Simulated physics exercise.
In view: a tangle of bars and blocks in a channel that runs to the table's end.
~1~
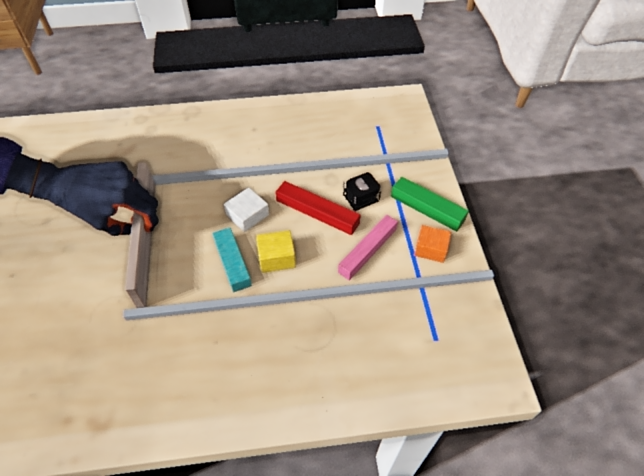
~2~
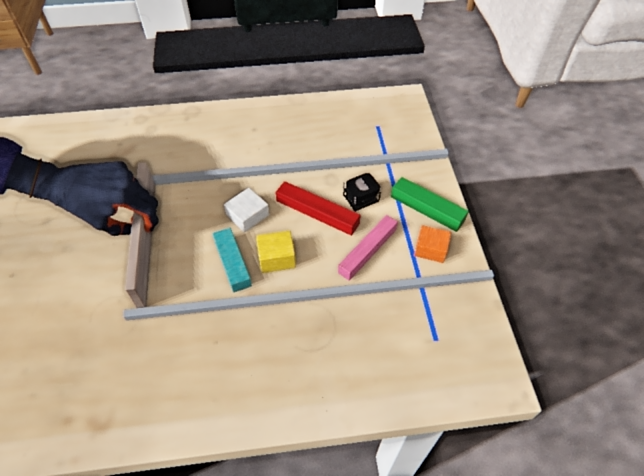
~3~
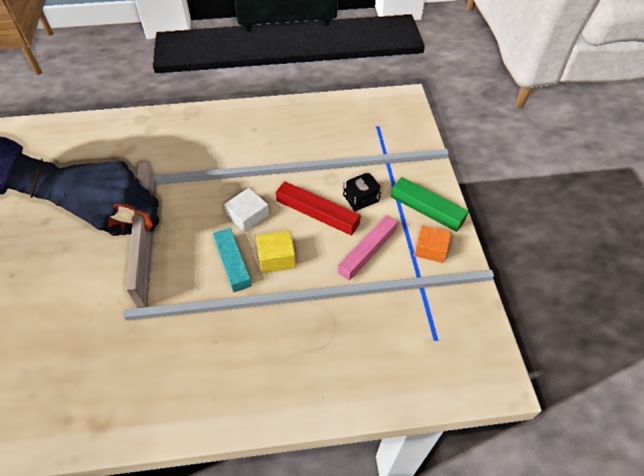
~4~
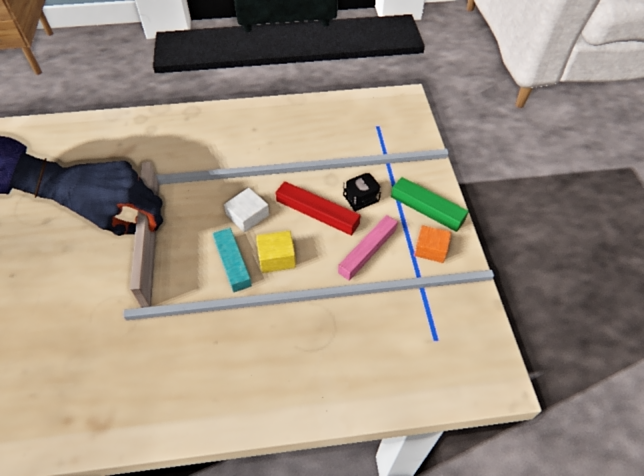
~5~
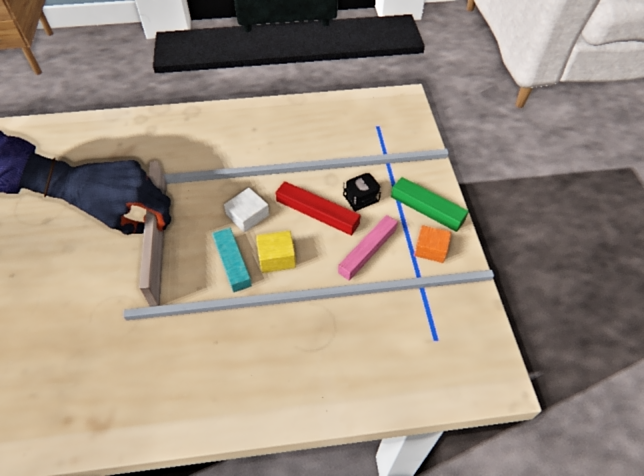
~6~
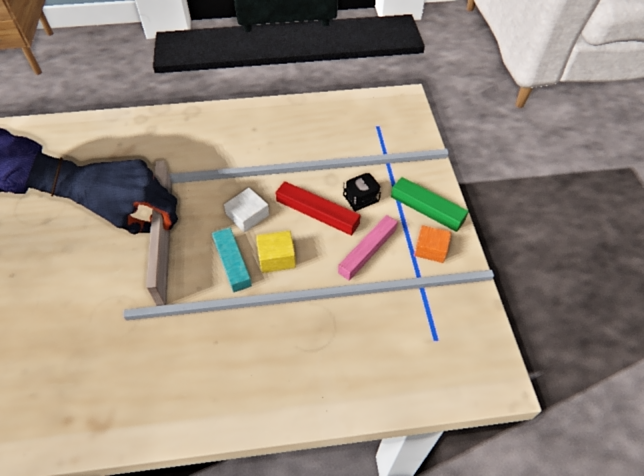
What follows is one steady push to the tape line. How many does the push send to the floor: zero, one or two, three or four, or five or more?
Outcome: The number that fall off is one or two.
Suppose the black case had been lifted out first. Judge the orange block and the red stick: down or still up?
The orange block drops off; the red stick does not fall.
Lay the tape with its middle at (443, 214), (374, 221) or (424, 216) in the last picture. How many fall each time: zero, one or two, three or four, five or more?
For each place: More than four; zero; three to four.
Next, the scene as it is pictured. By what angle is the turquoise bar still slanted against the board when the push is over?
Roughly 0° out of line.
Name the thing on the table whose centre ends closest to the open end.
It is the pink bar.
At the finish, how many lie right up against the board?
The number is 3.
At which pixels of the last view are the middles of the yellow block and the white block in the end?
Near (446, 233) and (417, 203).
Soon after, none off yet; green stick at rest near (429, 204); orange block at rest near (432, 244); black case at rest near (362, 192).
At rest, the number that fall off is one or two; fallen, orange block and green stick.
